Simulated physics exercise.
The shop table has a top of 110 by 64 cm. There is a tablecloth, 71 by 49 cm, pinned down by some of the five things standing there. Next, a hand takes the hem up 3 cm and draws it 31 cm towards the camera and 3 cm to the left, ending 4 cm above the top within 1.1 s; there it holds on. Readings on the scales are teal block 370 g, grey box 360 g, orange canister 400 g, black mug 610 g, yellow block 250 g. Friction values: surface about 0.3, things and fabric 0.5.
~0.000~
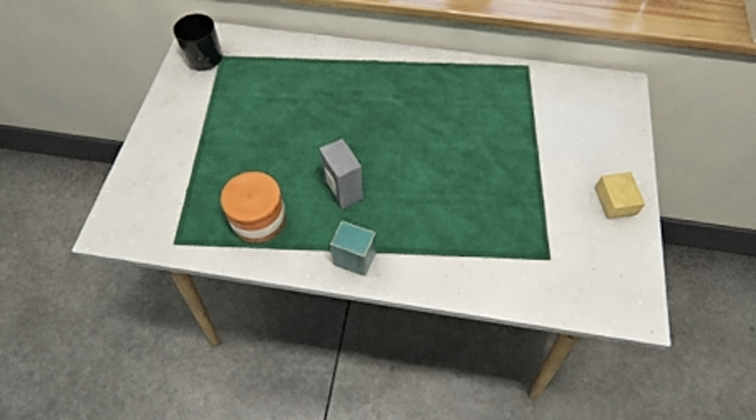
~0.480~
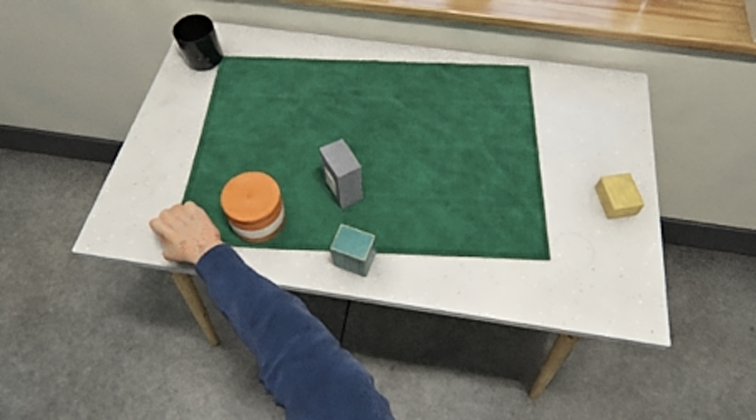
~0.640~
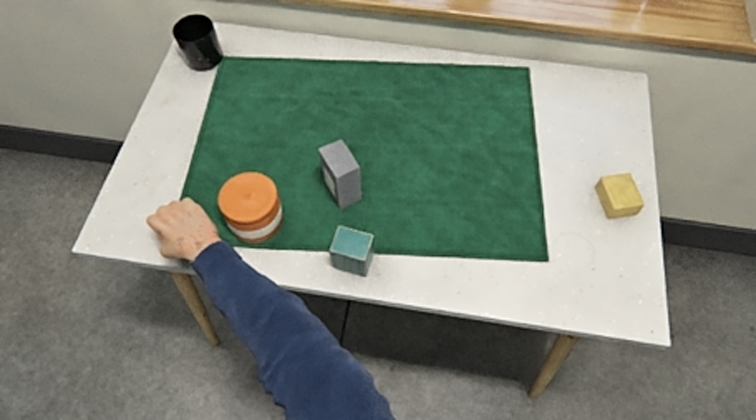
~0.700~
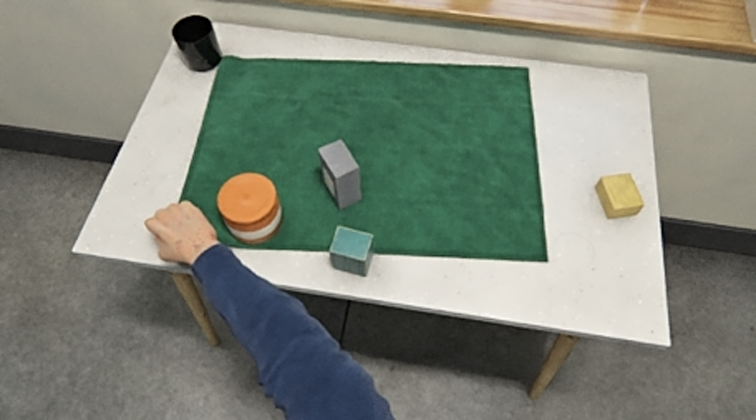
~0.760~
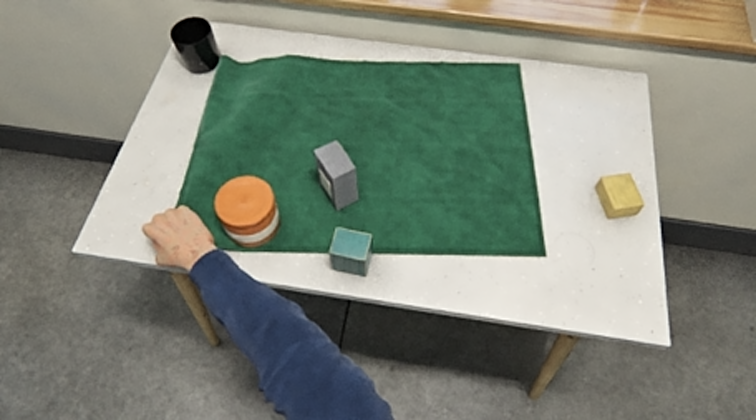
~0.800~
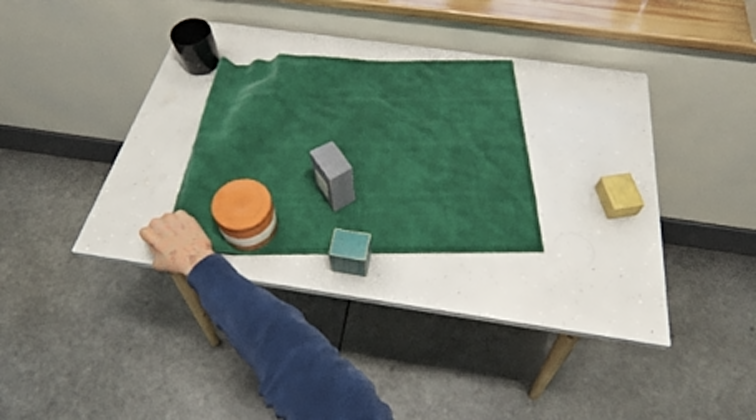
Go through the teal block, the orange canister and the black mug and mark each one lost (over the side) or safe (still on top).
Marks: Teal block lost, orange canister lost, black mug safe.
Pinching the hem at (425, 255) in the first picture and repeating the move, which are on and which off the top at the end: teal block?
Note: At the end the teal block is not on top.
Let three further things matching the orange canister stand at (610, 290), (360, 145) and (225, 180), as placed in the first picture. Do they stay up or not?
Respectively, the copies end as follows: Still in place, gone from the top, gone from the top.
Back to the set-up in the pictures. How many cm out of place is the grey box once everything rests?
The grey box ends up off the top.
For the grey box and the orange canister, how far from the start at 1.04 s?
I'd put the grey box at some 8 centimetres and the orange canister at some 10 centimetres.
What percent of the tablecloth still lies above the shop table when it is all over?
Roughly 0%.
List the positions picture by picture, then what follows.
Shows, teal block (353, 238); orange canister (250, 196); black mug (194, 27); tablecloth corners (174, 244) (529, 66) (550, 260), in the first picture.
Shows, tablecloth corners (529, 66) (550, 260); grip (171, 241), in the second picture.
Shows, orange canister (248, 196); tablecloth corners (529, 67) (549, 262); grip (168, 238), in the third picture.
Shows, tablecloth corners (528, 67) (548, 262); grip (167, 240), in the fourth picture.
Shows, black mug (191, 31); grey box (335, 159); orange canister (244, 200); tablecloth corners (520, 63) (546, 257); grip (164, 245), in the fifth picture.
Shows, teal block (350, 243); orange canister (241, 203); black mug (191, 32); tablecloth corners (512, 60) (544, 252); grip (162, 250), in the sixth picture.
By 1.0 s, 95 % of the tablecloth is still over the top; orange canister 9 cm off its start, black mug 3 cm off its start, teal block 3 cm off its start.
By 1.3 s, 85 % of the tablecloth is still over the top; orange canister 18 cm off its start, teal block 6 cm off its start, black mug 3 cm off its start.
By 1.5 s, 65 % of the tablecloth is still over the top; orange canister 27 cm off its start at (171, 342), teal block on its side, 12 cm off its start at (336, 315), black mug 3 cm off its start at (186, 38).
By 1.7 s, 15 % of the tablecloth is still over the top; orange canister over the edge, teal block over the edge, black mug 3 cm off its start.
By 3.3 s, 0 % of the tablecloth is still over the top; orange canister over the edge, teal block over the edge, black mug 3 cm off its start at (186, 38), grey box over the edge.
